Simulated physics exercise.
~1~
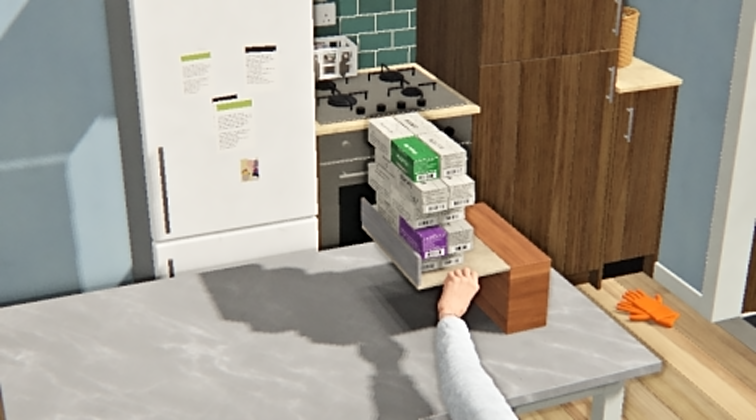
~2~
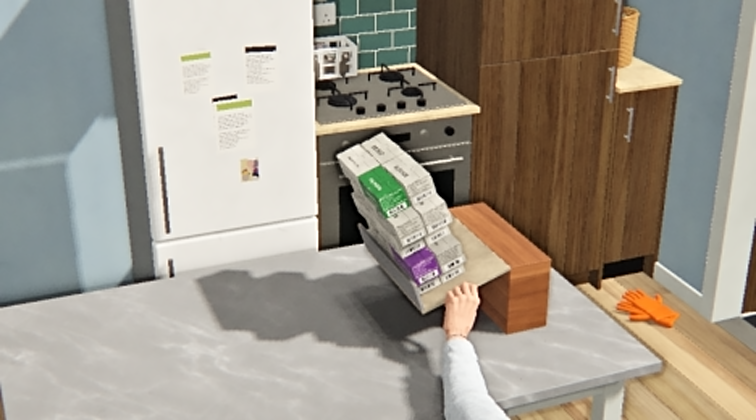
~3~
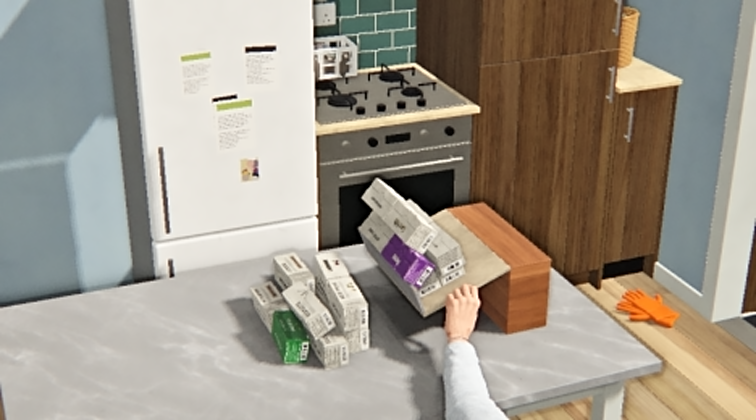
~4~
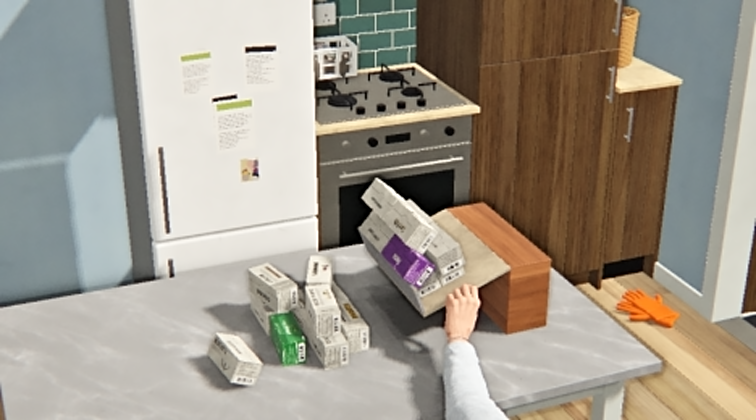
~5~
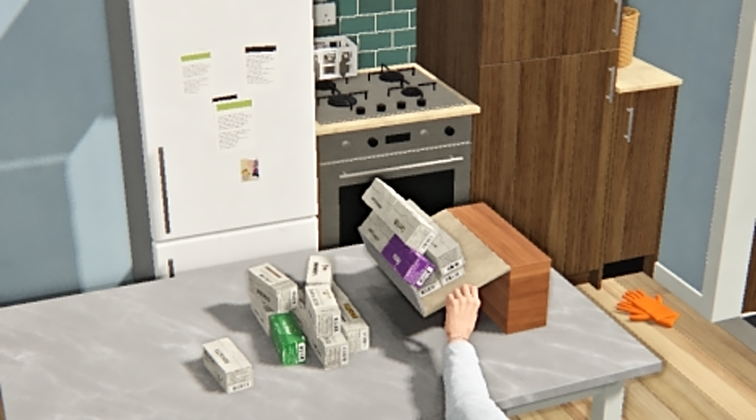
Stacked packets slide down a tilting tray, and about half spill onto the grey counter.
